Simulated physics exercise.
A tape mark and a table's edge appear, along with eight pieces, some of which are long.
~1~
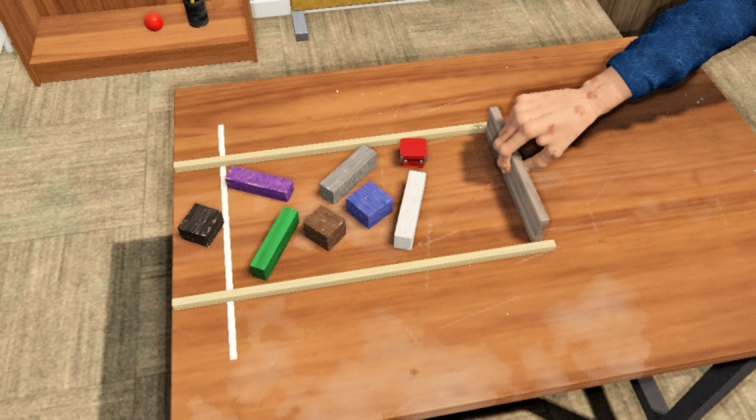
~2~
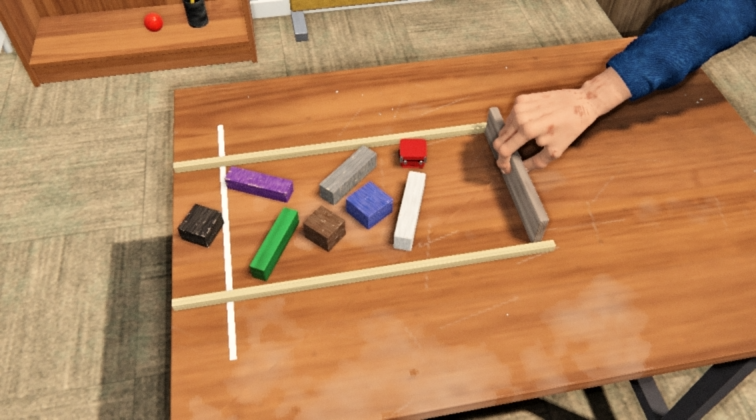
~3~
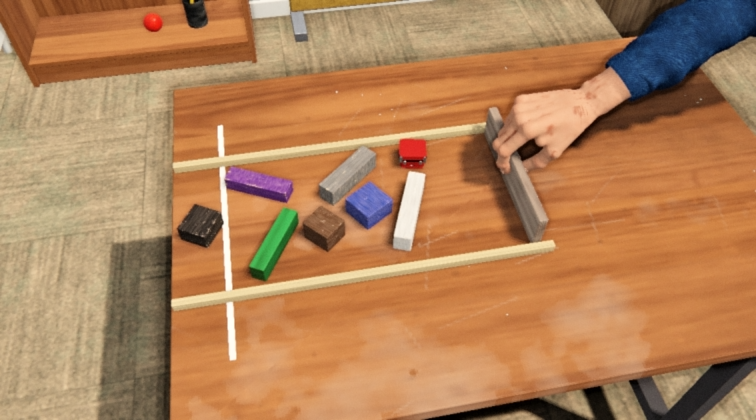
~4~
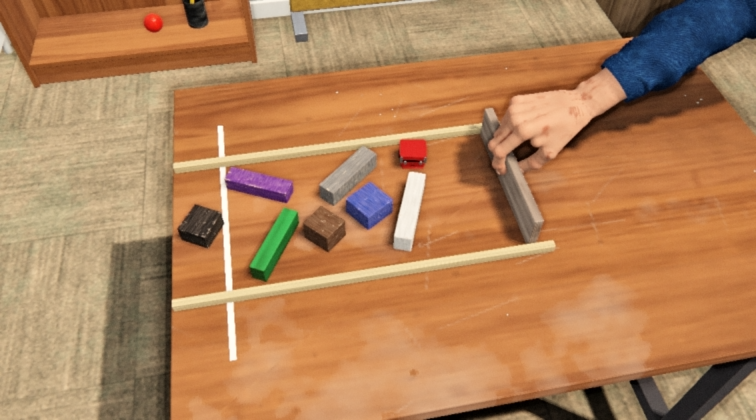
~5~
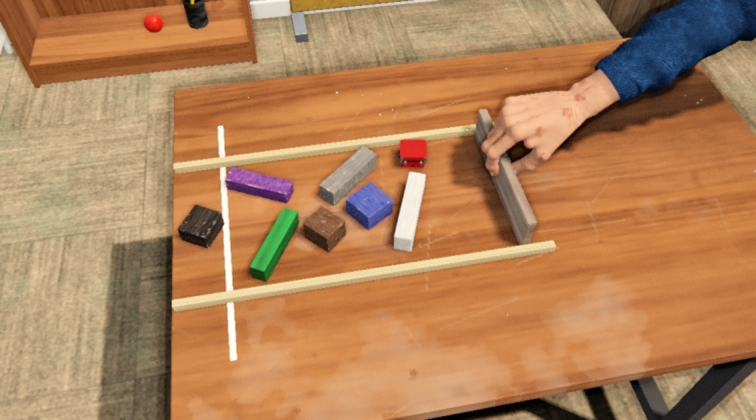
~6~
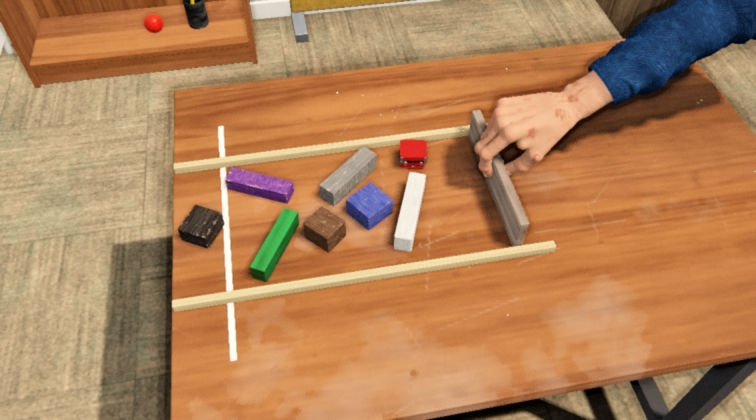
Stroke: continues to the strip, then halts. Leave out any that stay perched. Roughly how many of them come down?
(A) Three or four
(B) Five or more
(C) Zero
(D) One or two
Answer: A.
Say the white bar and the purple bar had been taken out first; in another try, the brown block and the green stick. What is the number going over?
Falls come to 1 the first time and 2 the other time.
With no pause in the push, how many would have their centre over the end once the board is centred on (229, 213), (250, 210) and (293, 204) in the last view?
Taking the places in turn, the counts are 3, 2 and 0.
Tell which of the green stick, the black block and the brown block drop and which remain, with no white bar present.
I'd say the green stick stays where it is, the black block ends up down, and the brown block stays where it is.
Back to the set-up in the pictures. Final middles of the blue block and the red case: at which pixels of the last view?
Same order as the question: First (189, 228), second (210, 184).
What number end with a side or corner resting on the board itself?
Tally at the end: 2.
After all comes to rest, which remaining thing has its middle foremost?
The grey bar ends nearest.
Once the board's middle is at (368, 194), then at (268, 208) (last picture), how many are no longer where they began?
At the first point the count is 5, at the second it's 8.
Soon after, none off yet; black block at rest near (202, 226); purple bar at rest near (259, 185); green stick at rest near (276, 244).
After that, none off yet; black block at rest near (202, 226); purple bar displaced a little near (241, 184); green stick moving near (270, 245).
And then, none off yet; black block displaced about its own width near (181, 226); purple bar displaced about its own width near (177, 181); green stick displaced about its own width near (209, 254).
In the end, the number that fall off is three or four; gone, green stick, purple bar and black block.
